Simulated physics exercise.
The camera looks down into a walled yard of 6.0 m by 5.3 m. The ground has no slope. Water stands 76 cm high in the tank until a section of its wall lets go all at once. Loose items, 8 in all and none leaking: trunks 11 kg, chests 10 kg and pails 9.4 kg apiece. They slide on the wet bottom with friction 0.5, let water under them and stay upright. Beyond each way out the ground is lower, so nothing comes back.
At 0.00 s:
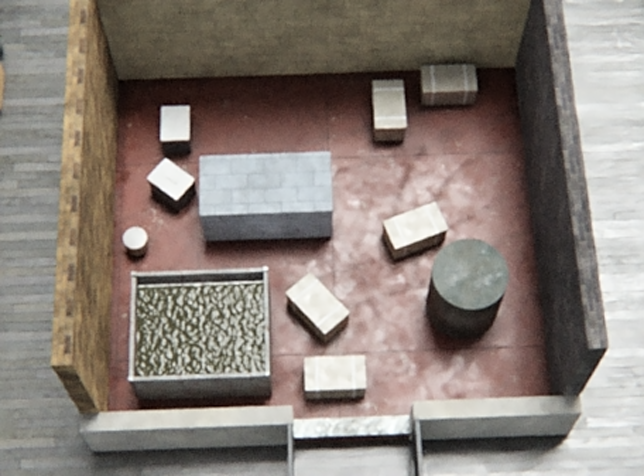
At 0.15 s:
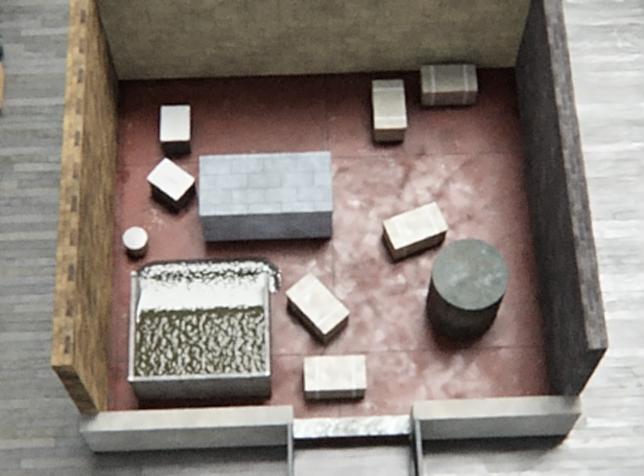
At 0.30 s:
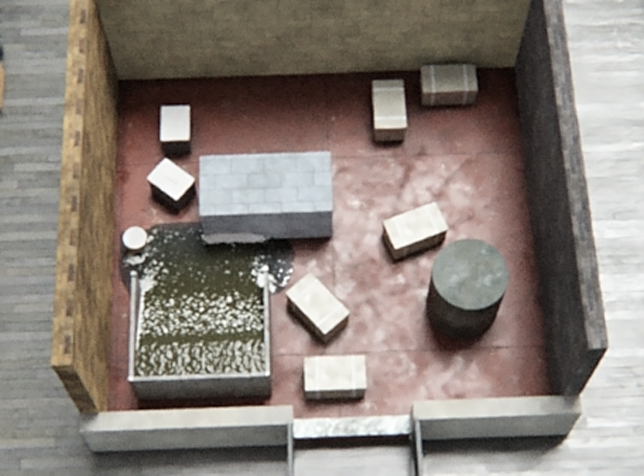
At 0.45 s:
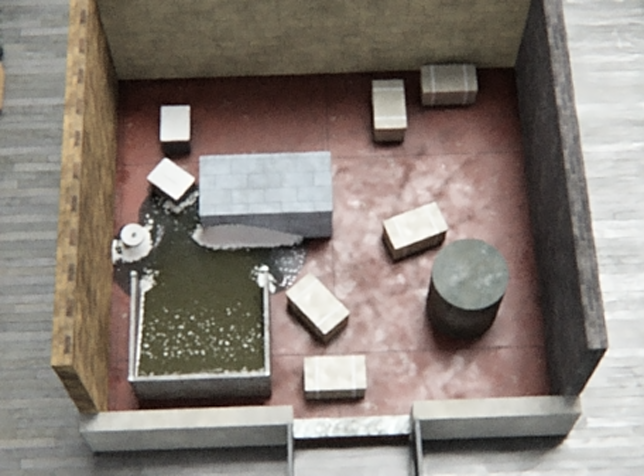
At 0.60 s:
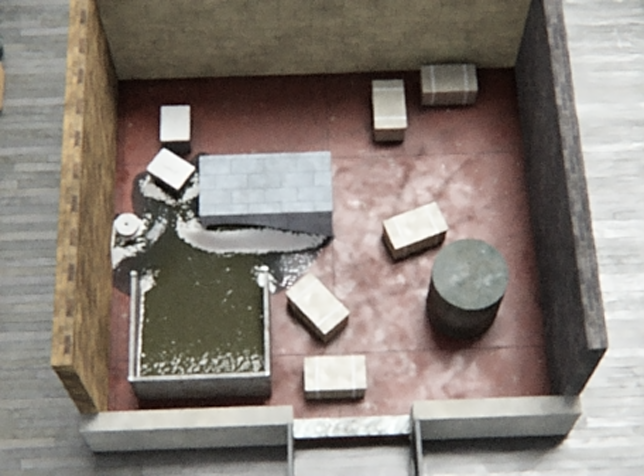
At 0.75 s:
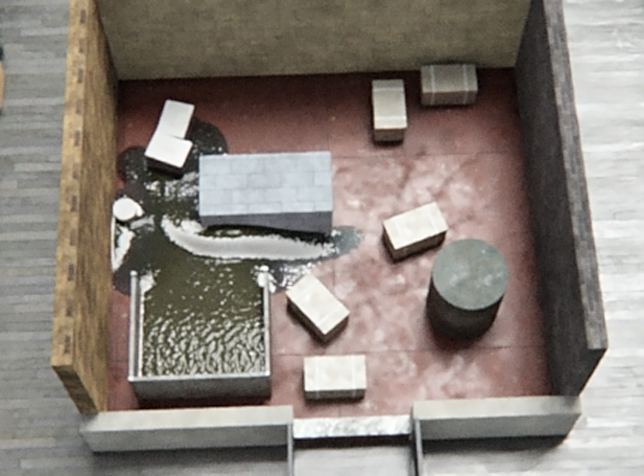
Dark water surges from an open-topped tank across a walled yard, shifting a few loose blocks.
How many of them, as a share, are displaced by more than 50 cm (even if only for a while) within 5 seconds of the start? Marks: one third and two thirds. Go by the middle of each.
That comes to two thirds or more.
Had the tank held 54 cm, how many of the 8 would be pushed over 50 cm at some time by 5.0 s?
Then 6.
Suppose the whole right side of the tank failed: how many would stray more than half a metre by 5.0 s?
In that case 5 of them.
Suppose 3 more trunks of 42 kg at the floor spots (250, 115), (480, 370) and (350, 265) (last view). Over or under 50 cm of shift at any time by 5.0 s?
In turn: Past it, short of it, over.
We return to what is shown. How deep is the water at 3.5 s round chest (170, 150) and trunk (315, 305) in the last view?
About 6 and 1 cm.
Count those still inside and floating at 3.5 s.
At that moment 5.
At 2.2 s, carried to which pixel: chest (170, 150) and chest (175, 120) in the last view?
Around (186, 95) and (224, 88).
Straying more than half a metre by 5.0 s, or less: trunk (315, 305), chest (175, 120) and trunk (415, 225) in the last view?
In that order: Less, more, past it.
After 1.1 s 3 of 8 are over 50 cm from their spots; 1 afloat.
After 2.2 s 4 of 8 are over 50 cm from their spots; 4 afloat.
After 3.5 s 6 of 8 are over 50 cm from their spots; 5 afloat.
After 5.0 s 5 of 8 are over 50 cm from their spots, and 6 have been at some point; 4 afloat.
